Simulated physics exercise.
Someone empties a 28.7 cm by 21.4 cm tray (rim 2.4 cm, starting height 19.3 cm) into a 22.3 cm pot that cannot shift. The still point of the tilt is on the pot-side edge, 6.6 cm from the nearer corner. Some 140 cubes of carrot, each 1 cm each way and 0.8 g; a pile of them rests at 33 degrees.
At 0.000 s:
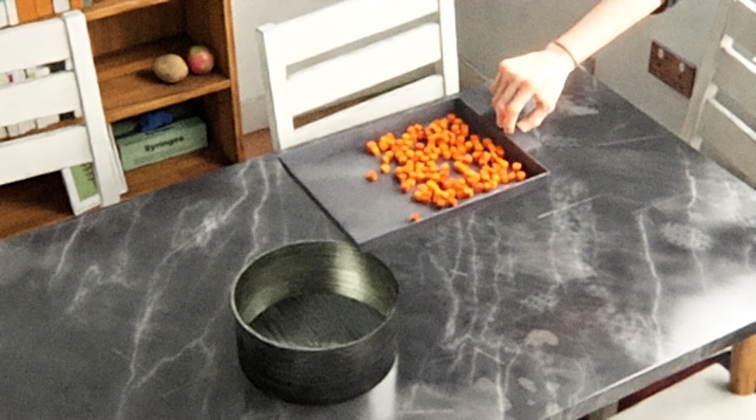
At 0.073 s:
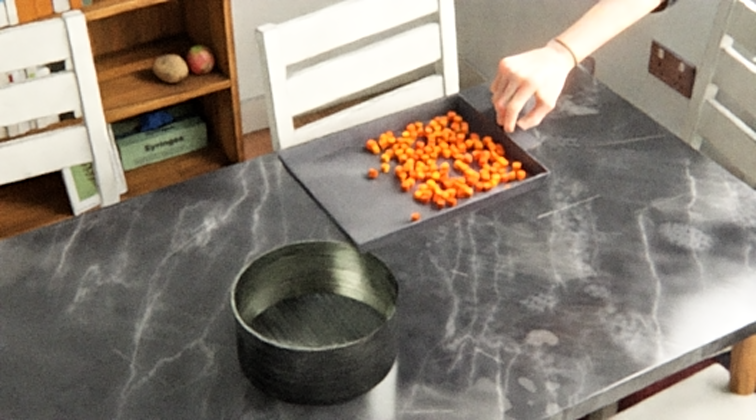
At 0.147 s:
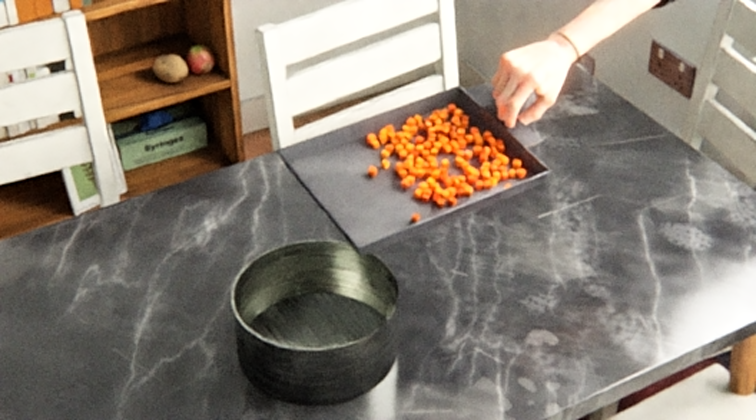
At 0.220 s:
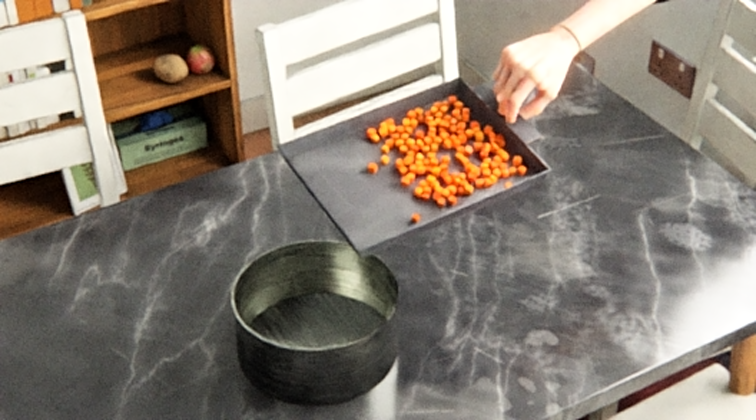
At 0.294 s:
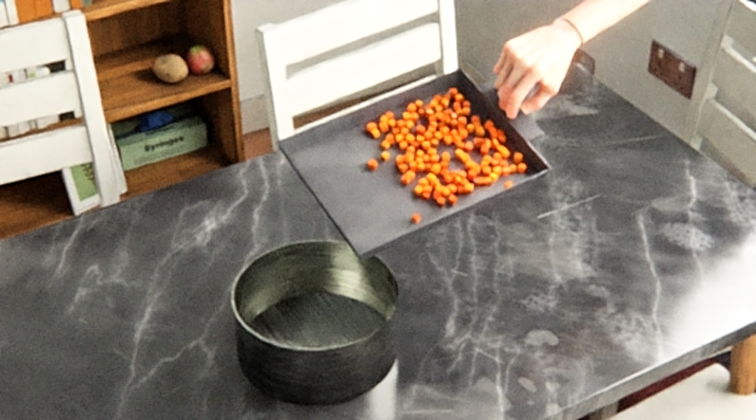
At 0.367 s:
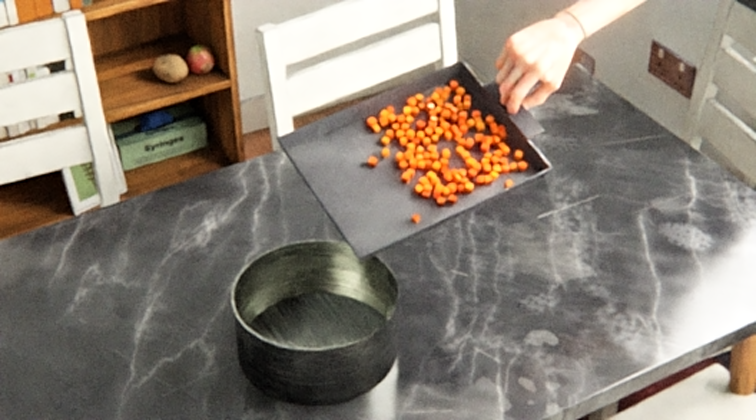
A dark marble-patterned table in a room with white chairs and a wooden shelf unit is seen from above at an angle by a still camera. A shallow dark grey tray holding a loose pile of orange carrot cubes lies near the far edge, with a round blackish pot in front. A hand at the right grips the tray's far end and slowly raises it, tilting the tray gently towards the pot while the cubes barely shift.
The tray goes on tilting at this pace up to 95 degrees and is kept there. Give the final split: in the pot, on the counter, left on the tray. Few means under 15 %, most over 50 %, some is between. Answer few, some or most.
Pot: Some, counter: Most, tray: Few.
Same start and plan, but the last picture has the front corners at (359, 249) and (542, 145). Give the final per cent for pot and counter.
Pot 90, counter 10.
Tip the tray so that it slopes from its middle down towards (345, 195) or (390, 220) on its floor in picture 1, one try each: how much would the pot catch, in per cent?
About 55 and 90 per cent.
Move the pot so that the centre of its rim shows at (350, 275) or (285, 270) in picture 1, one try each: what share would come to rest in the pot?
About 55 and 0 per cent.
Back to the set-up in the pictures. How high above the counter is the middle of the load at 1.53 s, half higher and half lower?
Some 18 cm.
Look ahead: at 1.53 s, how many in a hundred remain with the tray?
About 75 per cent.
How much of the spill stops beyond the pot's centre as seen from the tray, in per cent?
About 10 per cent.
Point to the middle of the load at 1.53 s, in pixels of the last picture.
Near (425, 239).
Then, at 1.06 s, tilt 53 degrees; the tray holds 100 %, the pot 0 %.
After 1.53 s, tilt 78 degrees; the tray holds 75 %, the pot 10 %.
After 2.07 s, tilt 95 degrees; the tray holds 15 %, the pot 30 %.
At rest (3.2 s), pot 40 %, counter 60 %, tray 0 %.
